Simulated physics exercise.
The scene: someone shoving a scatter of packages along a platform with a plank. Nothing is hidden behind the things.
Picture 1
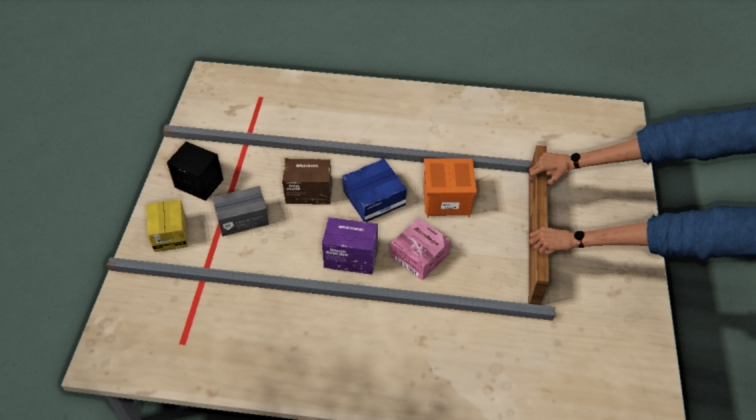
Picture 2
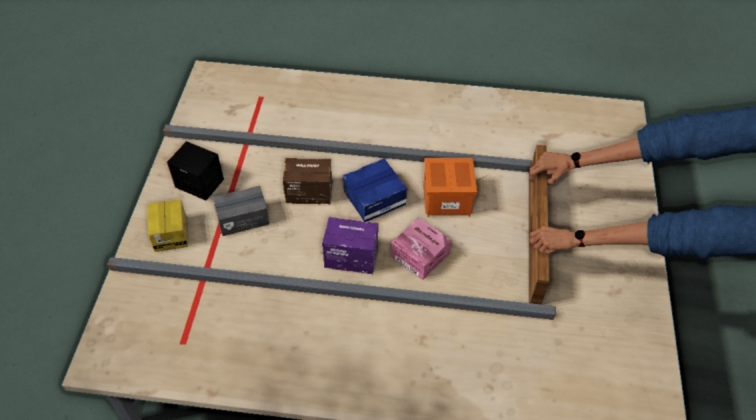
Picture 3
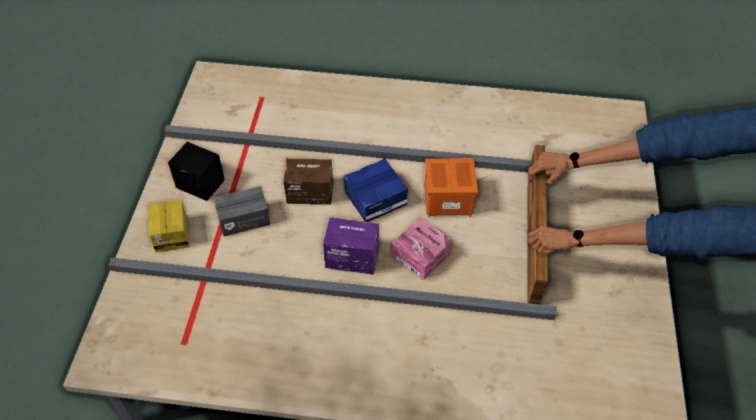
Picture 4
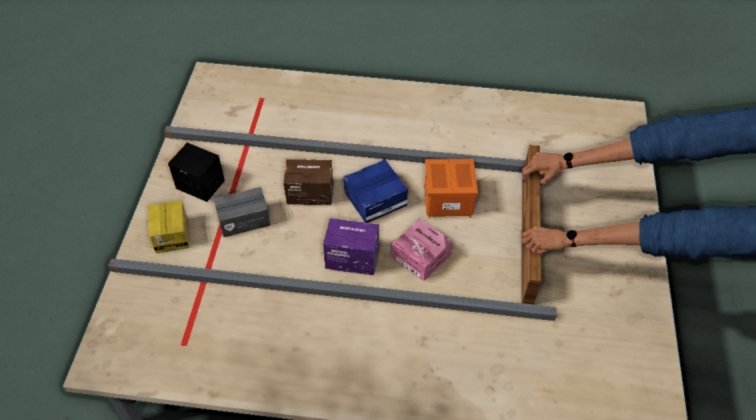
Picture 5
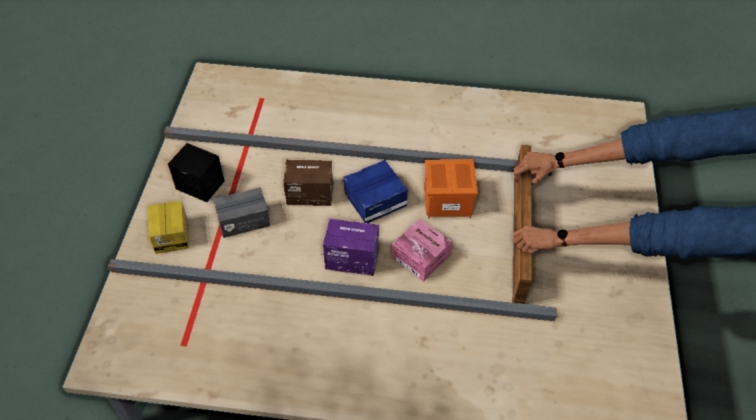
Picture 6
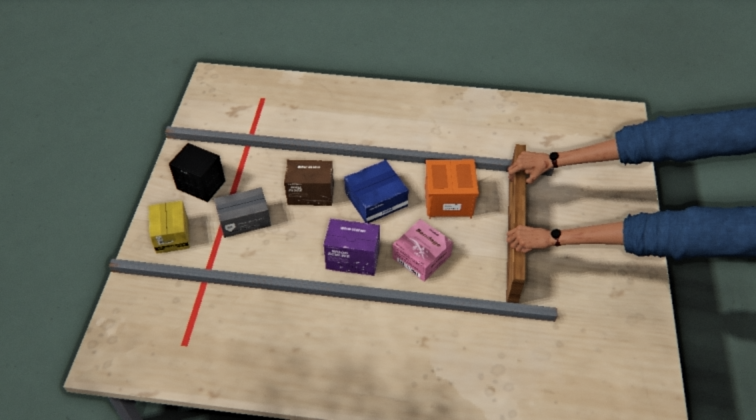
Two hands slide a wooden plank a short way left between two grey rails on a table, while the scattered boxes ahead of it, including orange, pink, blue and purple ones, stay essentially still and untouched.
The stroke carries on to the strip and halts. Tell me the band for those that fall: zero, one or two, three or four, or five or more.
As it turns out, the number that fall off is three or four.
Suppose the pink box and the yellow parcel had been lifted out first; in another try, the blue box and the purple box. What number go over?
First 2, then 1.
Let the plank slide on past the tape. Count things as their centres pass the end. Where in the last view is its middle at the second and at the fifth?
At (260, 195) for the second, at (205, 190) for the fifth.
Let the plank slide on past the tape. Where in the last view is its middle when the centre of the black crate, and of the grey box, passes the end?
Near (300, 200) and (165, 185).
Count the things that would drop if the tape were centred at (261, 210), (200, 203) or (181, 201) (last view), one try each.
It would be 1, 5 and 5.
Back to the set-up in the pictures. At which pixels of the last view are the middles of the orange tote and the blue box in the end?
The orange tote at (213, 164), the blue box at (170, 159).
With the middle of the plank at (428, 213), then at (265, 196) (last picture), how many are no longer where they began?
The counts are 5 and 8.
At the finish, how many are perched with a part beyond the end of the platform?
The number is 1.
Soon after, none off yet; yellow parcel at rest near (169, 227); black crate at rest near (198, 173); grey box at rest near (243, 212).
Then, none off yet; yellow parcel at rest near (169, 227); black crate moved a little near (192, 173); grey box at rest near (240, 213).
Further on, none off yet; yellow parcel moved a little near (163, 225); black crate tipped well over near (123, 173); grey box moved a little near (237, 209).
By the end, the number that fall off is three or four; fallen, brown box, black crate and yellow parcel.
